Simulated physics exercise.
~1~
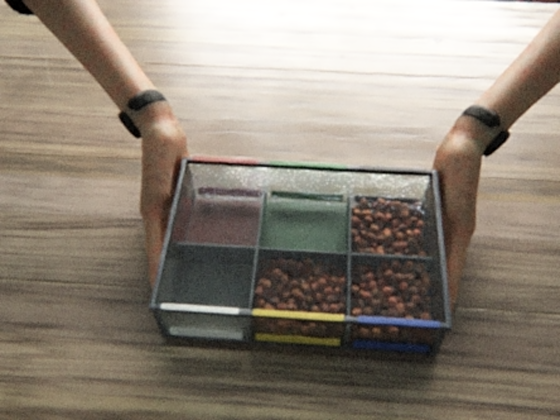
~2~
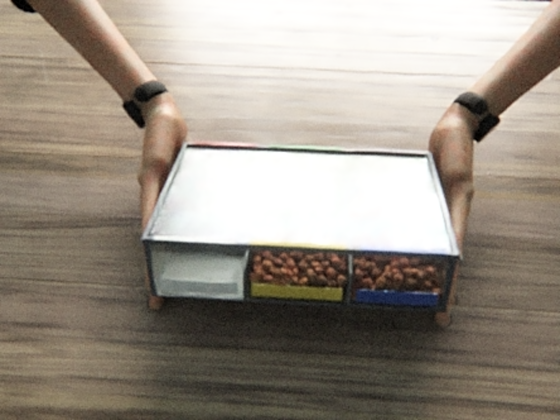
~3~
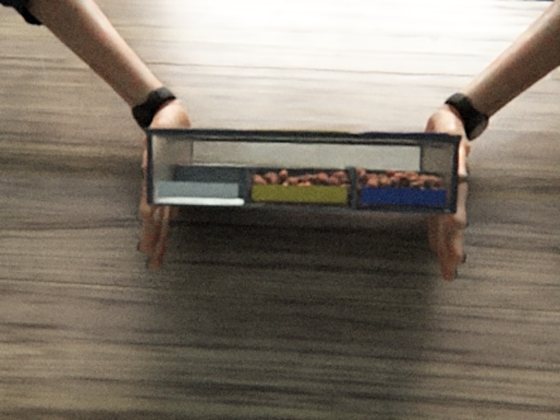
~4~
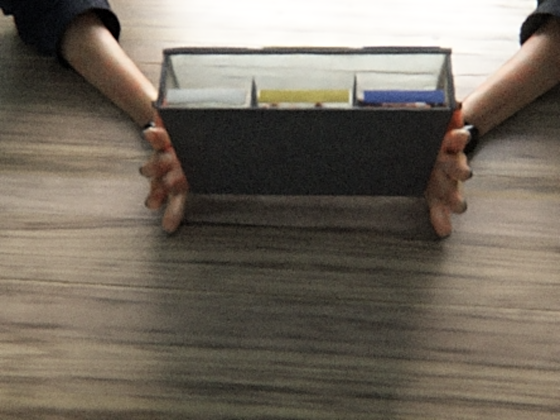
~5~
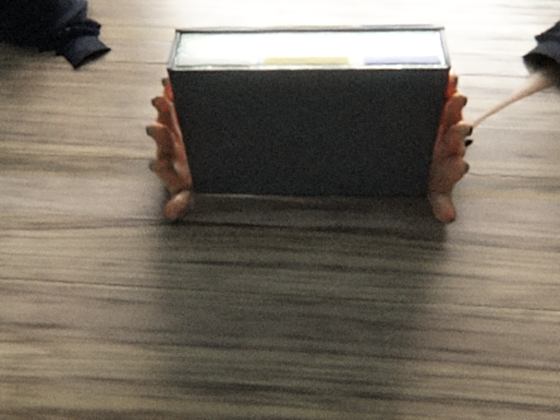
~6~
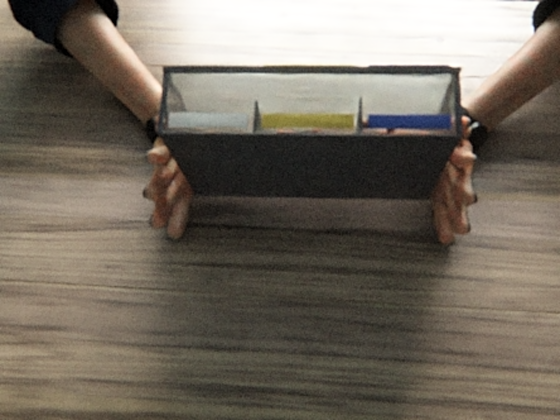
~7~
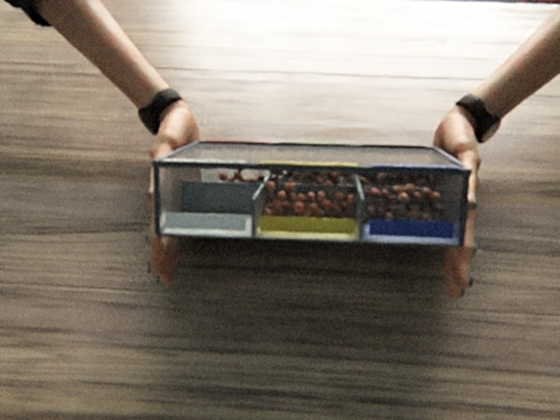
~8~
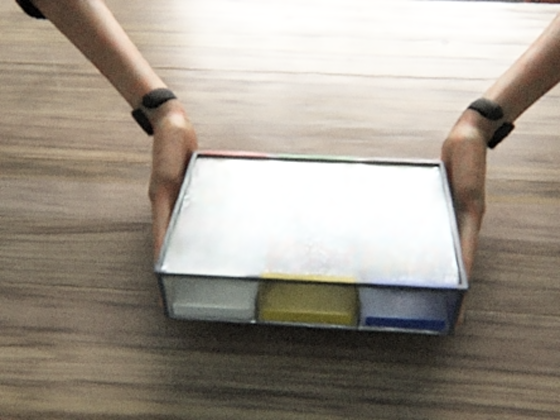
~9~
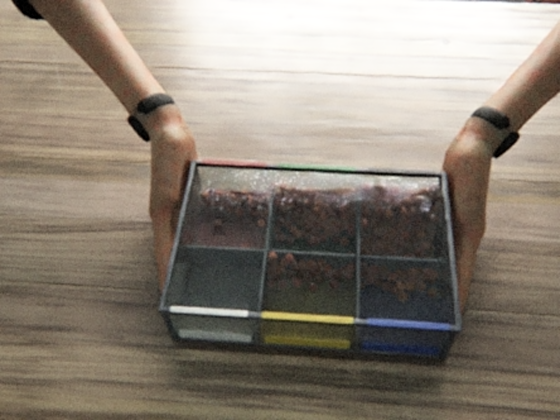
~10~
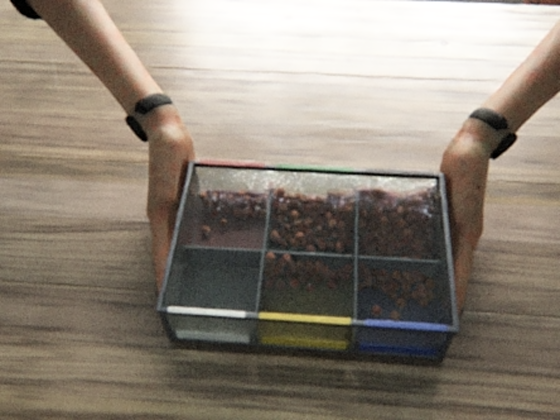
Two hands tipped a clear-lidded, six-part box of small reddish-brown pellets up onto its edge until its dark underside faced out, then laid it flat again, leaving the pellets spread mostly through the back and right sections, with the front left one empty.
